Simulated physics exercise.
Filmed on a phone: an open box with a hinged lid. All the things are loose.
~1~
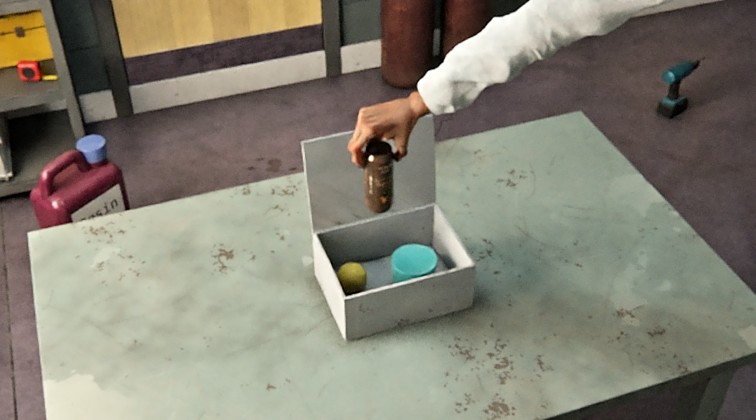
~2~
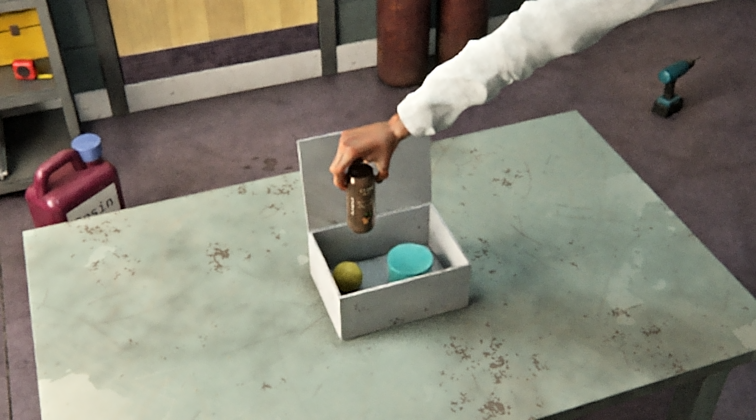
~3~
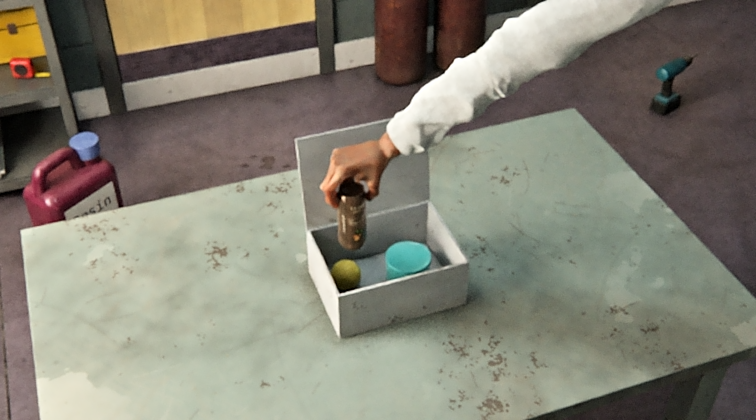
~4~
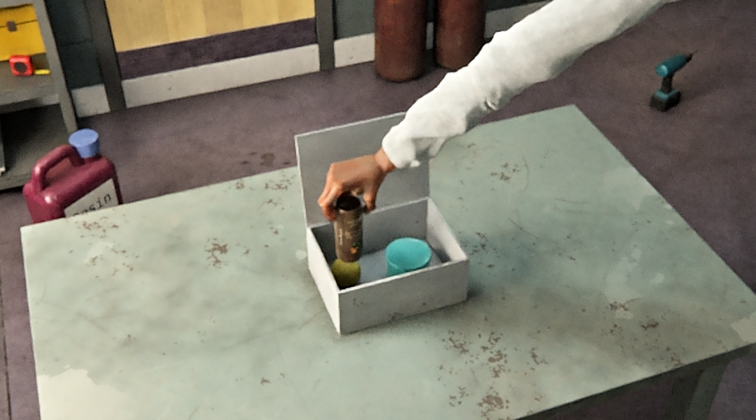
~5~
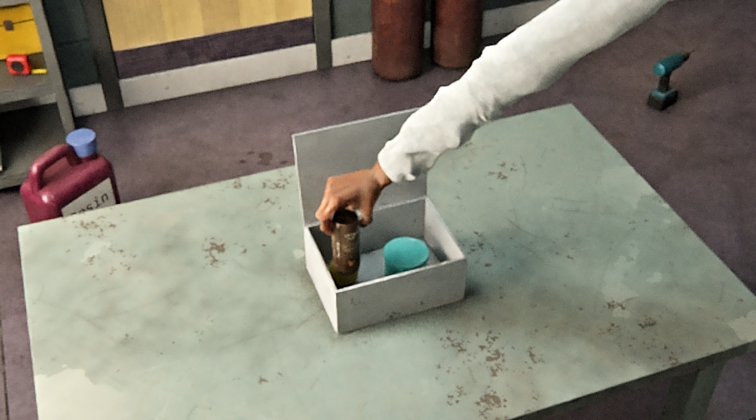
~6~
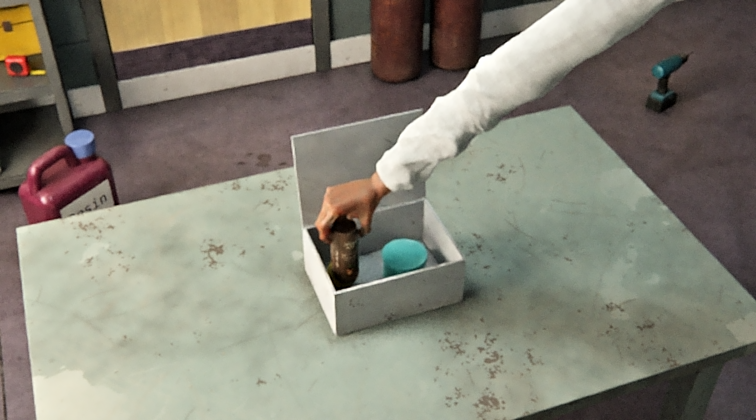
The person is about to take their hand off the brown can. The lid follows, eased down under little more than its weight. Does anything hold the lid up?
The lid stays ajar.
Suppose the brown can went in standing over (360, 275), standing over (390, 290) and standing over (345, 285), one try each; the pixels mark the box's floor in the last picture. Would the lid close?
In the first case it shuts flat; in the second case it sits on the rim; in the third case it shuts flat.
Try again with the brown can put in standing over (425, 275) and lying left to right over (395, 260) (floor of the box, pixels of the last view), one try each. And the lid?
In the first case it stays ajar; in the second case it sits on the rim.
Then, 0.70 s later than the last frame, brown can moved about its own width near (348, 284).
Then, 1.60 s later than the last frame, lid 60° above the rim; brown can moved about its own width near (348, 285).
Then, 1.80 s later than the last frame, lid 32° above the rim; brown can moved about its own width near (348, 285).
When it is over, lid 12° above the rim; moved from the start, brown can; the other 2 as before. End places, in pixels of the last picture, brown can near (348, 285).
